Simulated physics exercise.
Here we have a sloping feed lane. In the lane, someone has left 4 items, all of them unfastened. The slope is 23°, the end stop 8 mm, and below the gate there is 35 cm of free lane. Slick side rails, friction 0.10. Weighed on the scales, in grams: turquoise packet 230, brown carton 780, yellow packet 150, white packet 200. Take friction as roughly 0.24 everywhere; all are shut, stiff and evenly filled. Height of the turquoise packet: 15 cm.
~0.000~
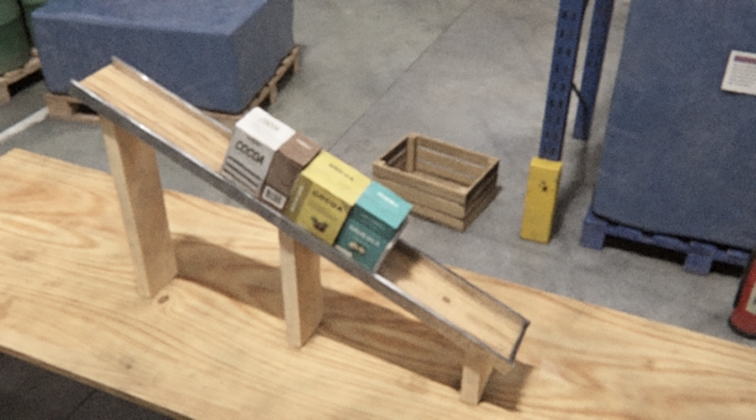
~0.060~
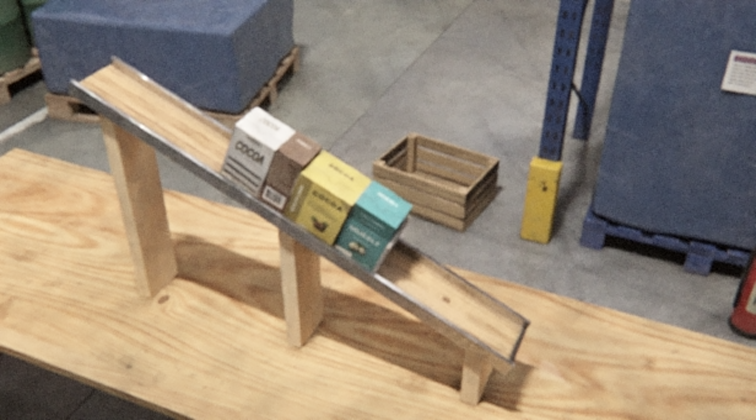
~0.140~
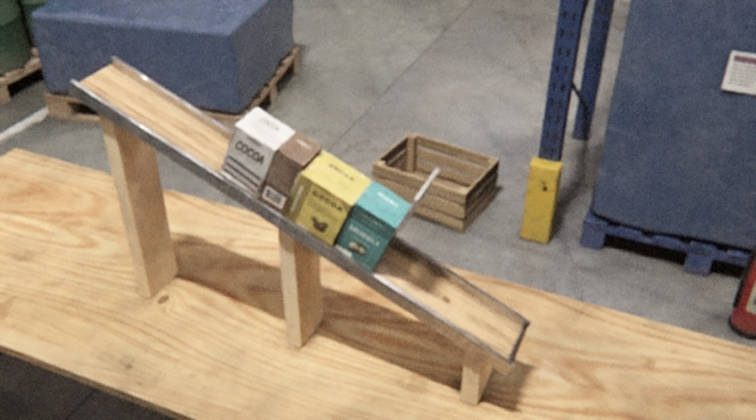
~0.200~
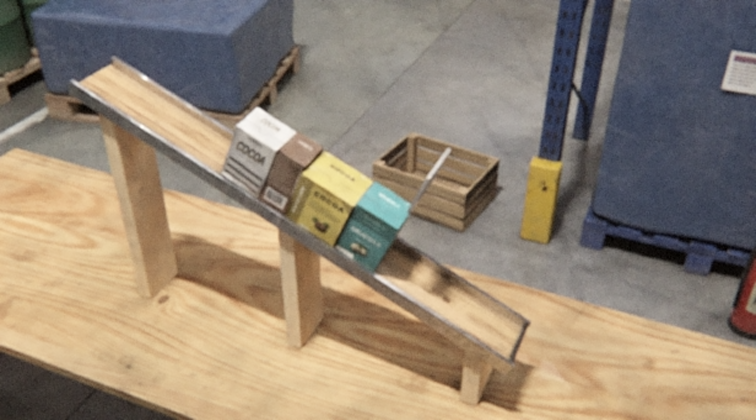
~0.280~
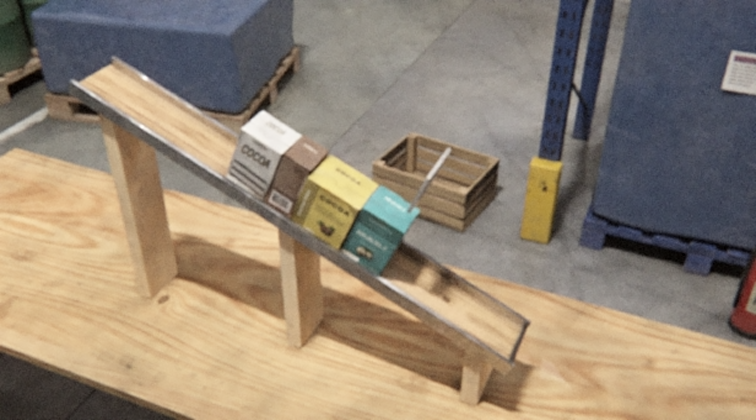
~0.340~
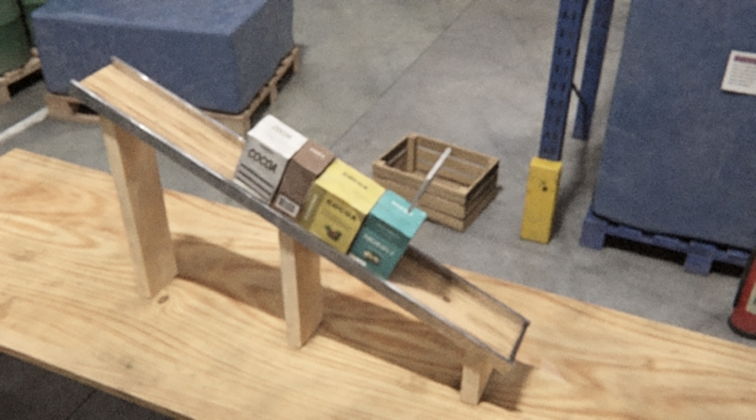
In this clip, white, brown, yellow and turquoise boxes rest in a row on a sloping wooden chute; a thin pale strip appears in front of the crate behind, then the boxes slide slightly down to the right together.
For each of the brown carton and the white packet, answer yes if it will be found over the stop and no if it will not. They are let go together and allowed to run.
Answers: Brown carton - no, white packet - no.
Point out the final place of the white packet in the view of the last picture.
Rest point: Near (391, 236).
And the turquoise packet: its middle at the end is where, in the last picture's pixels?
You'll see it about at (516, 315) in the last picture.
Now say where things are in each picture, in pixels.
Gate shut; brown carton (290, 173); white packet (257, 153), in the first picture.
Gate shut; turquoise packet (372, 226); yellow packet (327, 199), in the second picture.
Turquoise packet (372, 226); yellow packet (327, 199), in the third picture.
Leader 35 cm from the stop; turquoise packet (374, 227); yellow packet (328, 199), in the fourth picture.
Leader 33 cm from the stop; turquoise packet (380, 231); yellow packet (334, 203), in the fifth picture.
Leader 31 cm from the stop; brown carton (303, 181); white packet (269, 160), in the sixth picture.
By 0.54 s, leader 21 cm from the stop; brown carton near (343, 206); white packet near (308, 184).
By 0.64 s, leader 13 cm from the stop; brown carton near (373, 225); white packet near (336, 202).
By 0.74 s, leader 3 cm from the stop; brown carton near (409, 247); white packet near (372, 225).
When it is over (1.4 s), all 4 in the lane. In the last view, brown carton near (426, 257), white packet near (391, 236).
